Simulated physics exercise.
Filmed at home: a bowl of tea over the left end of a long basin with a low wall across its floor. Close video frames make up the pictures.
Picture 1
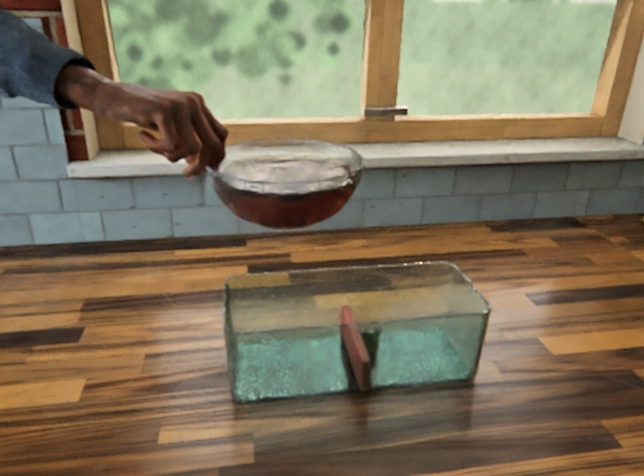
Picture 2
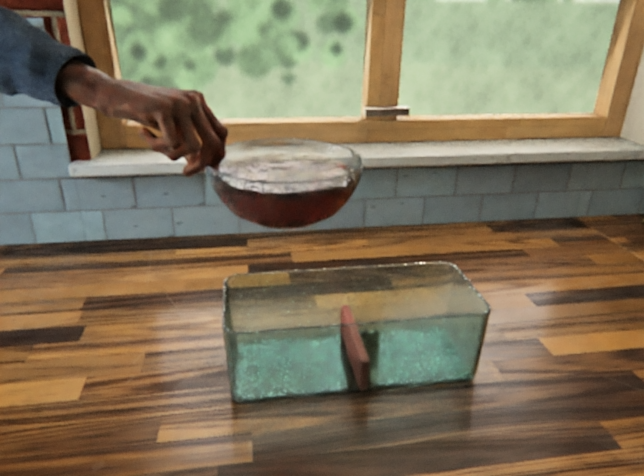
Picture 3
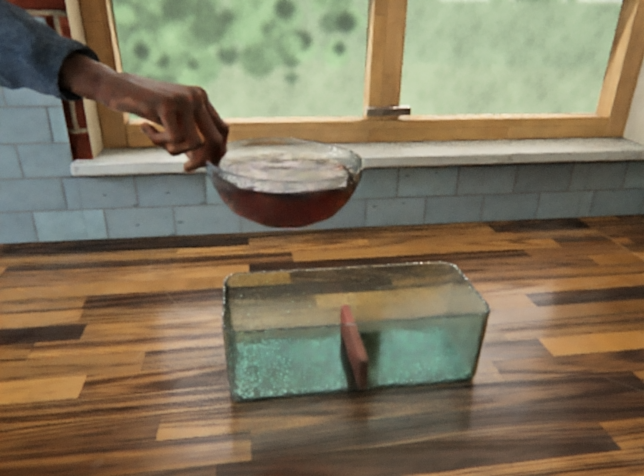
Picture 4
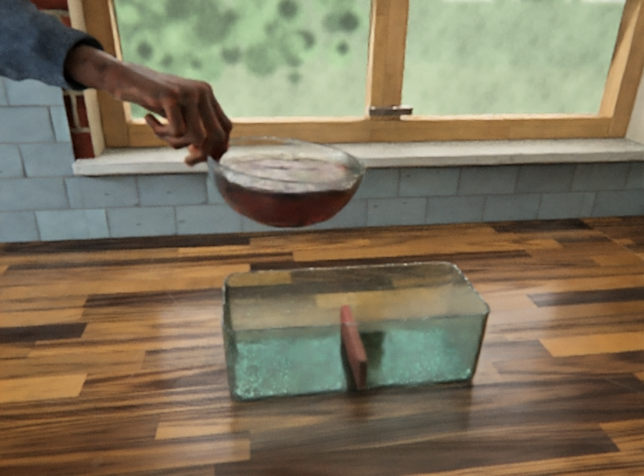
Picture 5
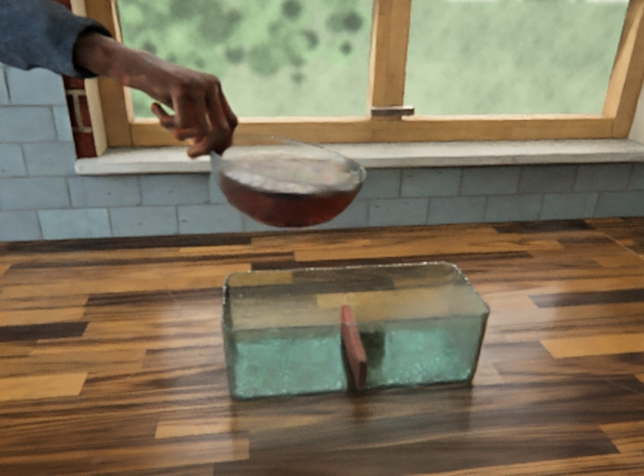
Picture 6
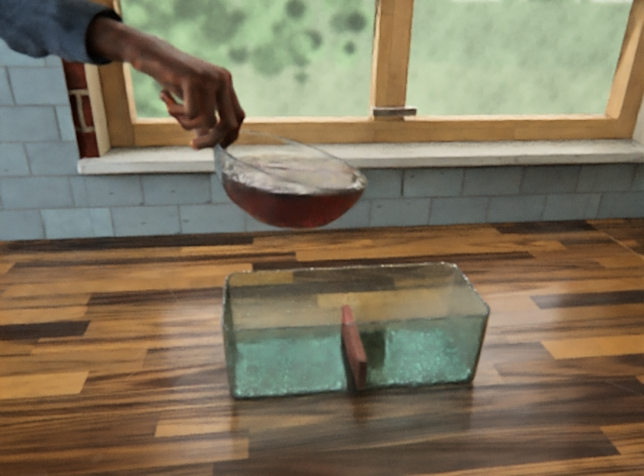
A dark-skinned hand in a blue-grey sleeve holds a clear glass bowl of reddish-brown tea by its left rim, above a striped wooden counter seen from slightly above, facing a wood-framed window and pale blue tiles. Below sits a long glass basin, greenish inside, with a low reddish wall across its middle. The hand slowly tilts the bowl slightly rightward, while the background shifts faintly.
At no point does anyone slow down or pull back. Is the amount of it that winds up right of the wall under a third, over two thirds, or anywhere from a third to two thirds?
The share right of the wall will be large, beyond two thirds.
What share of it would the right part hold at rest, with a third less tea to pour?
Near 75 parts in a hundred.
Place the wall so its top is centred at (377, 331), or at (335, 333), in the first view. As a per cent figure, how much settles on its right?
My guess is some 60 percent the first time and some 85 percent the second.
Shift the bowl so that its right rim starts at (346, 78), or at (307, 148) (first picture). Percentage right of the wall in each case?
In order, some 75 and 45 percent.
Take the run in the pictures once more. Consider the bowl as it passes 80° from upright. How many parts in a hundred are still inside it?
About 20 %.
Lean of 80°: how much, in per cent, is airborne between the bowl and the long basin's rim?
Around 40 in a hundred.
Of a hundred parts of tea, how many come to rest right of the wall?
It is close to 80 per cent.
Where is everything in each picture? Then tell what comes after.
The first picture shows tilt 0°; pouring edge (362, 157); surface from (212, 174) to (356, 169); the long basin's rim runs from (225, 304) to (471, 286); the wall's top is at (355, 331).
The second picture shows tilt 1°; pouring edge (362, 158); surface from (211, 173) to (355, 169).
The third picture shows tilt 3°; pouring edge (362, 160); surface from (212, 171) to (355, 170).
The fourth picture shows tilt 6°; pouring edge (363, 165); surface from (213, 169) to (356, 172).
The fifth picture shows tilt 11°; pouring edge (364, 171); surface from (216, 168) to (359, 173).
The sixth picture shows tilt 16°; pouring edge (364, 179); surface from (221, 168) to (362, 174).
A moment on, the tilt is 80° and 19 per cent is still to pour, 0 is left of the wall and 38 right of it.
Next, the tilt is 117° and 0 per cent is still to pour, 18 is left of the wall and 79 right of it.
Then the tilt is 122° and 0 per cent is still to pour, 18 is left of the wall and 79 right of it.
Later the tilt is 122° and 0 per cent is still to pour, 18 is left of the wall and 79 right of it.
Finally, 18 per cent lies left of the wall, 79 right of it and 3 outside.
